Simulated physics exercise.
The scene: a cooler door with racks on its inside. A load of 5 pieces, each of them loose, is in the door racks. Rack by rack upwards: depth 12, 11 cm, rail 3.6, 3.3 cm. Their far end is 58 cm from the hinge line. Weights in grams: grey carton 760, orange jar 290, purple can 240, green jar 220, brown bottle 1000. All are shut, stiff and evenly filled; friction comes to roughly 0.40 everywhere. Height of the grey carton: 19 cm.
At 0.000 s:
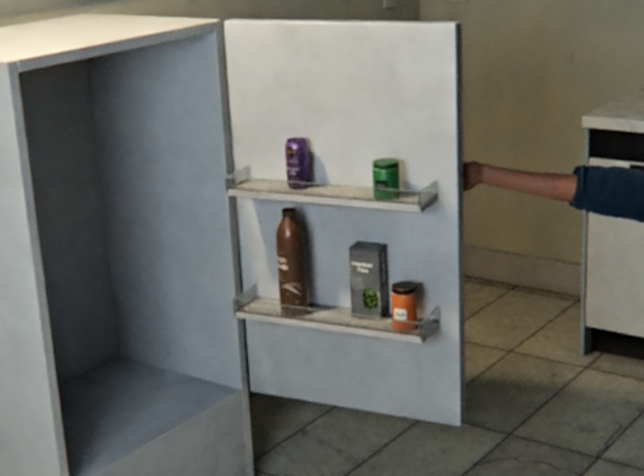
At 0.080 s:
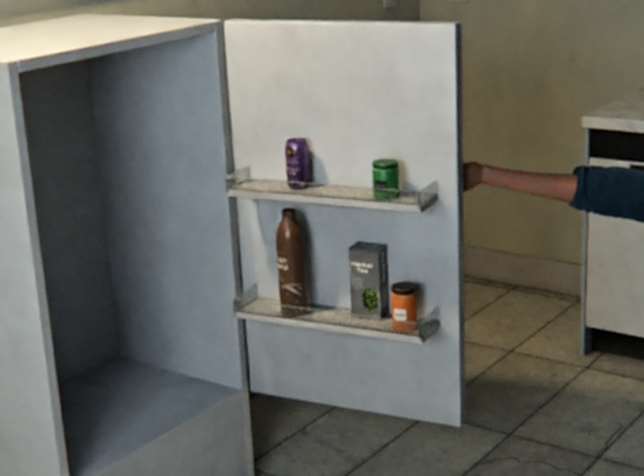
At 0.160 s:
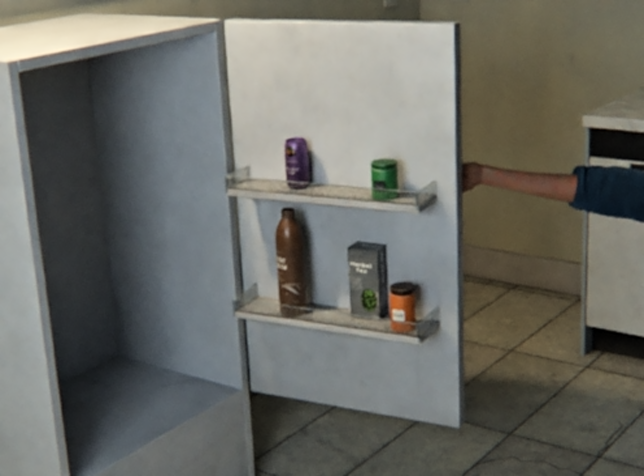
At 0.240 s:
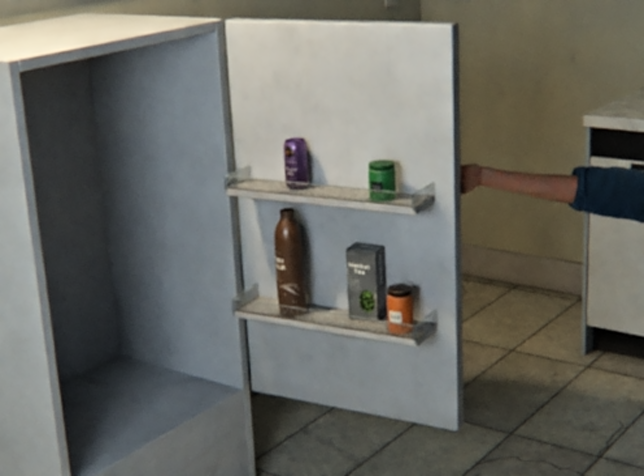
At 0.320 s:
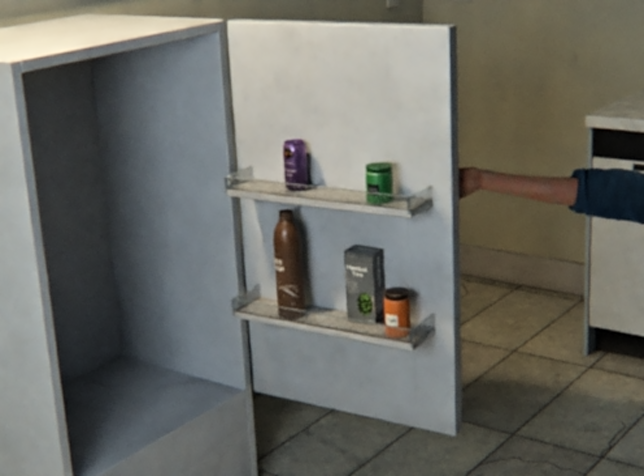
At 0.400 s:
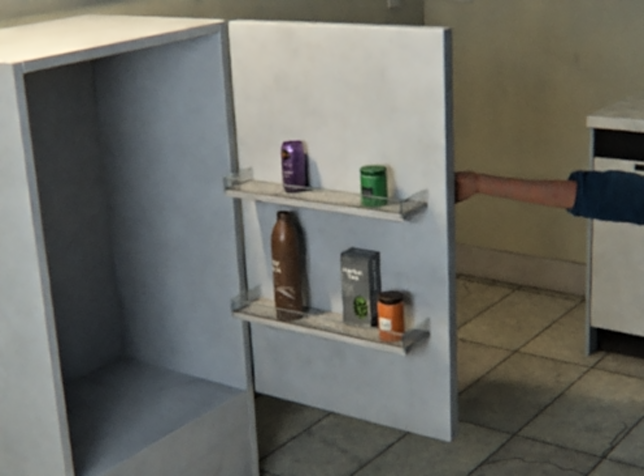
In a kitchen with a tiled floor, an empty pale cooler stands with its door wide open, a purple can and green jar on the upper rack, a brown bottle, grey carton and orange jar below. An arm at the right holds the door's edge, then slowly swings it slightly toward the viewer.
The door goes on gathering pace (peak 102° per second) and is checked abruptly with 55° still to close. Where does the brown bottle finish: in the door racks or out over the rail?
The brown bottle keeps to its rack.
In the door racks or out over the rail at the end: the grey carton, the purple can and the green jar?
The grey carton finishes out over the rail; the purple can ends in the door racks; the green jar ends in the door racks.
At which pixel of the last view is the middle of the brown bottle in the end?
At about (235, 271).
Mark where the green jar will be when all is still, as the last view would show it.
Around (263, 207).
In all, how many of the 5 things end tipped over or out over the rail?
1 of them.
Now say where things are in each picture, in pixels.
The first frame shows door 100° open; brown bottle (292, 262); grey carton (369, 280).
The second frame shows door 100° open; purple can (297, 164); green jar (386, 179).
The third frame shows door 99° open; grey carton (368, 281); orange jar (403, 307).
The fourth frame shows door 97° open; purple can (296, 164); green jar (382, 180).
The fifth frame shows door 95° open; grey carton (365, 285); orange jar (397, 312).
The sixth frame shows door 91° open; brown bottle (286, 265); purple can (293, 167).
After 0.80 s, door 64° open.
After 1.20 s, door 55° open; grey carton now out over the rail; brown bottle 3° off upright near (238, 270).
After 1.40 s, door 55° open.
In the end (2.2 s), out over the rail, grey carton; the other 4 under 5 cm from the start. In the last view, brown bottle near (235, 271).
